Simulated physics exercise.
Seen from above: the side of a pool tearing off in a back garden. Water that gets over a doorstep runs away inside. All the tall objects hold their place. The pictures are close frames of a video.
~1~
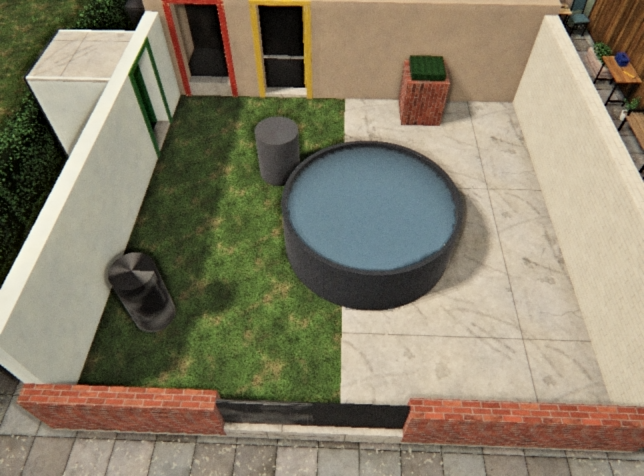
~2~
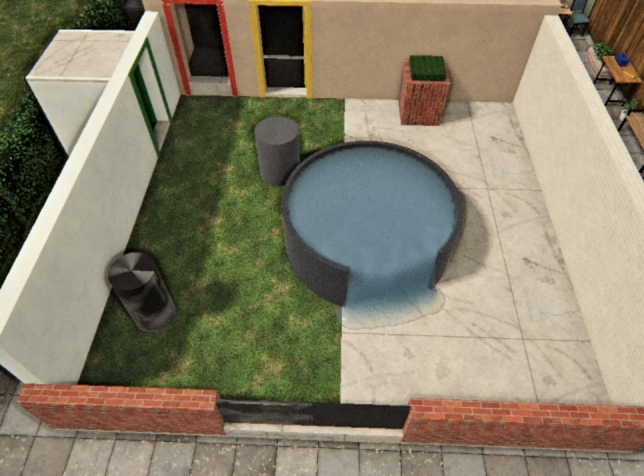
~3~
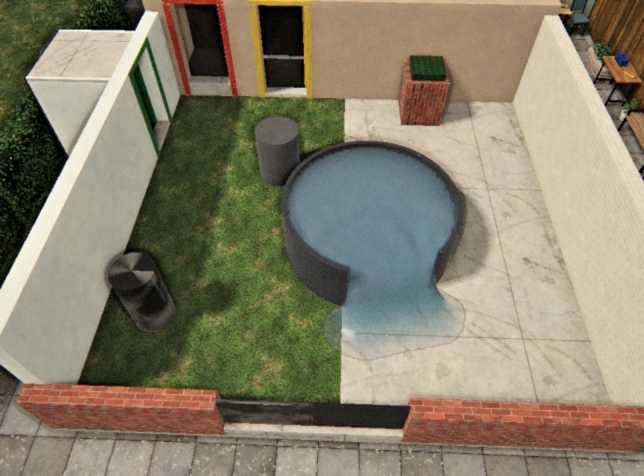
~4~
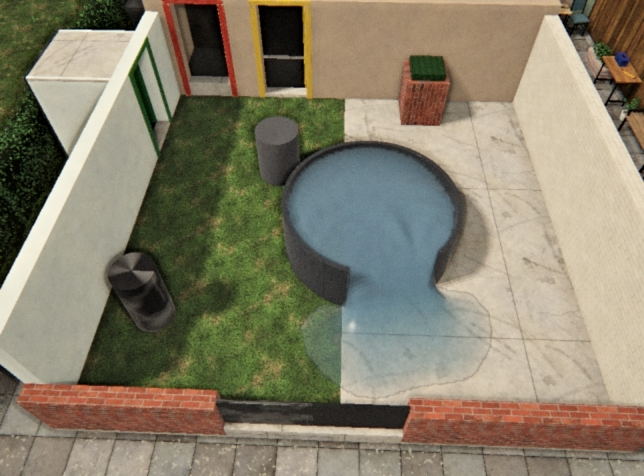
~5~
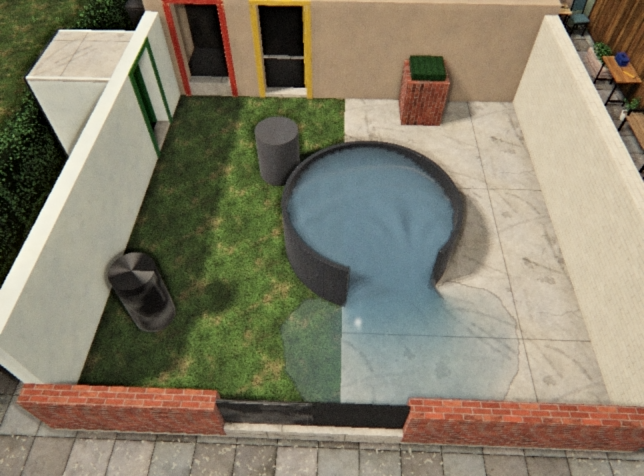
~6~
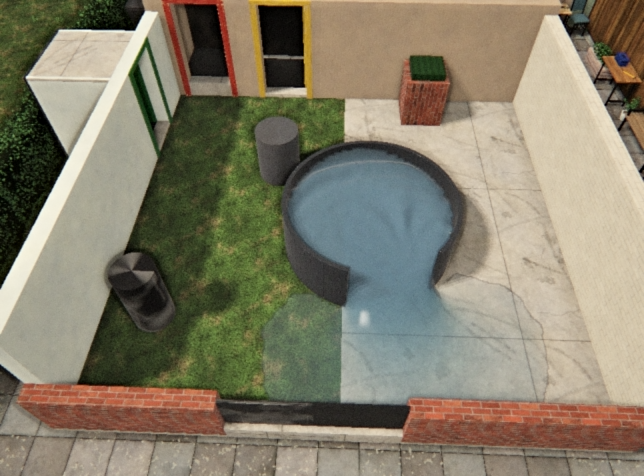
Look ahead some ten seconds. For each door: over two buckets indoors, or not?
One by one: The red door admits no more than that; the green door admits no more than that; the yellow door admits no more than that.
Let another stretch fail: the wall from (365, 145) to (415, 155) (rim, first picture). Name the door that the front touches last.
It is the door marked green.
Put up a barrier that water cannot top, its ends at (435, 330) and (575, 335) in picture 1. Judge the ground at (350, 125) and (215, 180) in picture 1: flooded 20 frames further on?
In that order: Dry, free of water.
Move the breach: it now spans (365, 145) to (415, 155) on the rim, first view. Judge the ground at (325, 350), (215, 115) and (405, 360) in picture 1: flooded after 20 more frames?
In that order: Not flooded, flooded, not flooded.
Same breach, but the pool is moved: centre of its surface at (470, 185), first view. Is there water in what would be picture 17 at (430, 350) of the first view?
Verdict: Awash.
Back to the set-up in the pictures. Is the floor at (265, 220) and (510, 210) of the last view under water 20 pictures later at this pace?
As listed: Not flooded, awash.
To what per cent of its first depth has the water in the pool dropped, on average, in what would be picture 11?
Roughly 66 per cent.
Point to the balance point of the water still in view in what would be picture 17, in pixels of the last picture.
At about (394, 298).
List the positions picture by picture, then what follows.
In the first frame, still water in the pool at (371, 204).
In the second frame, water pours out at (393, 293) and has run to (339, 314).
In the third frame, the front is at (330, 335), out from the gap at (393, 295).
In the fourth frame, the front is at (485, 344), out from the gap at (392, 297).
In the fifth frame, the front is at a hidden place, out from the gap at (392, 297).
In the sixth frame, water pours out at (392, 297) and has run to a hidden place.
A moment on, water covers 20 % of the floor; the red door not reached, the green door not reached, the yellow door not reached.
Next, water covers 30 % of the floor; the red door not reached, the green door not reached, the yellow door not reached.
Then, water covers 60 % of the floor; the red door not reached, the green door not reached, the yellow door not reached.
Later, water covers 90 % of the floor; the red door not reached, the green door wet at the sill, nothing in, the yellow door wet at the sill, nothing in.
In the end, water covers 100 % of the floor; the red door wet at the sill, nothing in, the green door wet at the sill, nothing in, the yellow door under two buckets in.
